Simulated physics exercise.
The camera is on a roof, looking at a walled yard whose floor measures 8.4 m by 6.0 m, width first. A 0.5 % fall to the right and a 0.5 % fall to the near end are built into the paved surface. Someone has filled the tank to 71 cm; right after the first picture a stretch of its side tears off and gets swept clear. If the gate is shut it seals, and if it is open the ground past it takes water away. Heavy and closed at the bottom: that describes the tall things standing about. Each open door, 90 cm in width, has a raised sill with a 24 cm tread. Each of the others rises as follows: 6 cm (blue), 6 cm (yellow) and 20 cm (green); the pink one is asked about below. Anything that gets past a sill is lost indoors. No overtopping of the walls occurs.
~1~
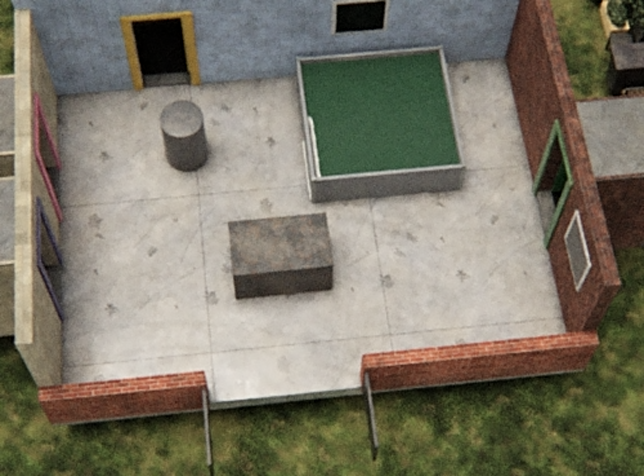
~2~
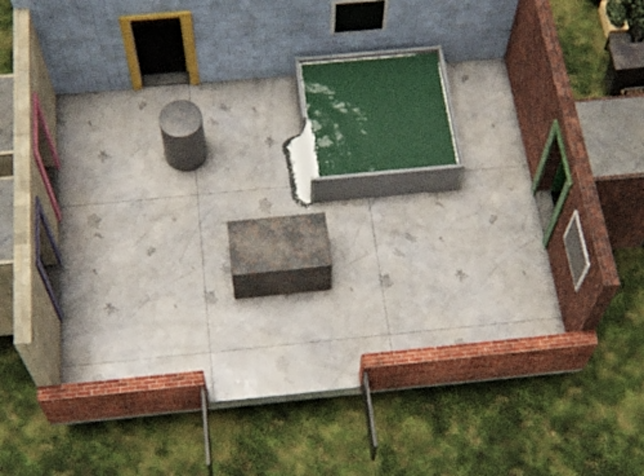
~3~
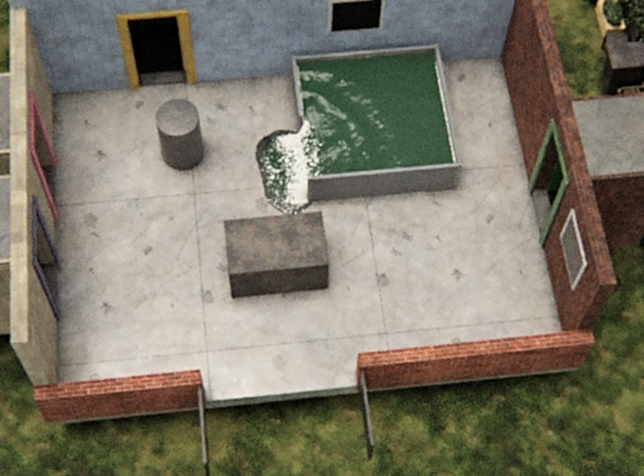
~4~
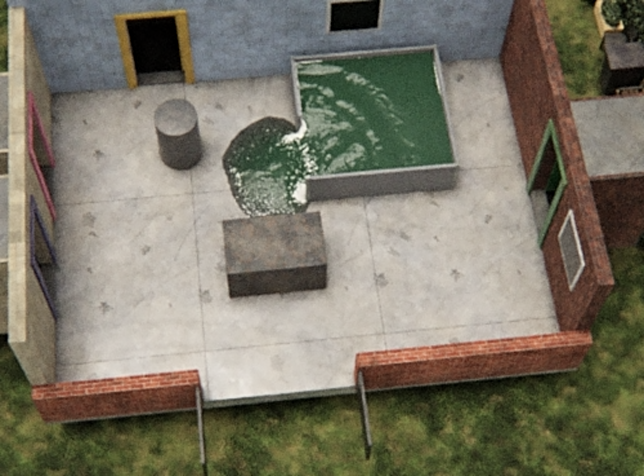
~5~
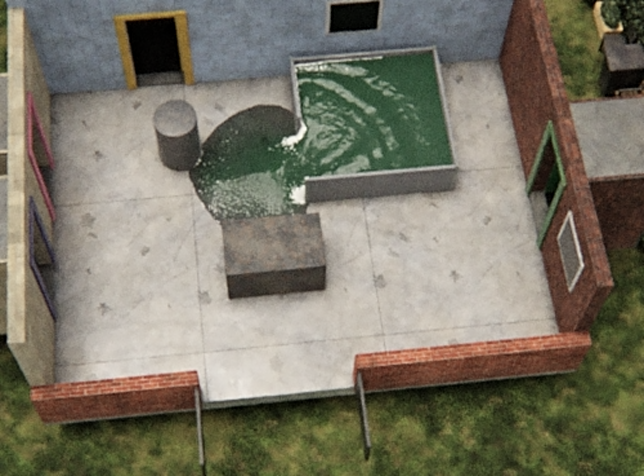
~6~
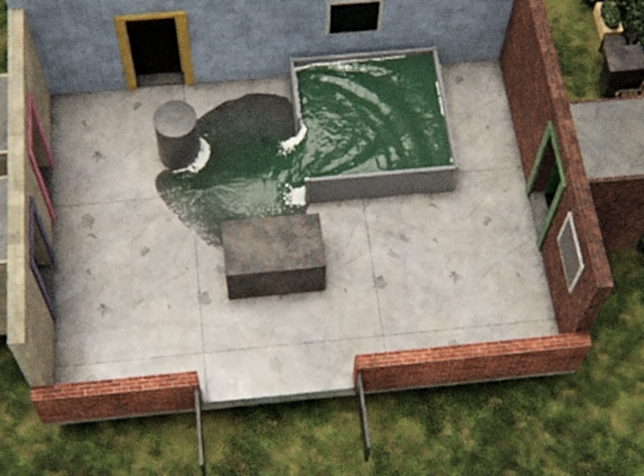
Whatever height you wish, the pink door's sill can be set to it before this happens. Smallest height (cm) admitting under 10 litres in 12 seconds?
Roughly 19 cm.
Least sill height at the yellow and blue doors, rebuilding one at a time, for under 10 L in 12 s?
Roughly 17 cm for the yellow door and roughly 29 cm for the blue door.
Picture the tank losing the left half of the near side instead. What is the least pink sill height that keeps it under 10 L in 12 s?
In that case about 10.5 cm.
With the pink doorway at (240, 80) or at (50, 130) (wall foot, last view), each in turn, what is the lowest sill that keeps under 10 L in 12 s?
Roughly 11.0 cm, then roughly 16 cm.
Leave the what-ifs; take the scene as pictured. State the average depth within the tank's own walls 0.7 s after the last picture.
I'd put it near 54 cm.
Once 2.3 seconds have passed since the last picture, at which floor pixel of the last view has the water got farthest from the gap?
Near pixel (56, 403).
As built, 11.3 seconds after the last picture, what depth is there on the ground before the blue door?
Depth: Near 11.5 cm.
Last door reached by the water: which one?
Coming last is the green one.
Then, 0.7 s after the last picture water covers 25 % of the floor, deepest (42 cm) near (297, 178); 11 cm at the pink door, 0 litres in over its 14 cm sill.
Then, 2.3 s after the last picture water covers 45 % of the floor, deepest (33 cm) near (53, 244); 21 cm at the pink door, 20 litres in over its 14 cm sill.
Then, 11.3 s after the last picture water covers 95 % of the floor, deepest (12 cm) near (90, 399); 7 cm at the pink door, 45 litres in over its 14 cm sill.
At the pink door as built, the water peaked near 22 cm, 2.1 s after the last picture.
Run again over the same 12 s with other heights there, 16 litres in over 17.5 cm, 1 litre over 23.5 cm. The limit of 10 litres is kept from about 19 cm up.
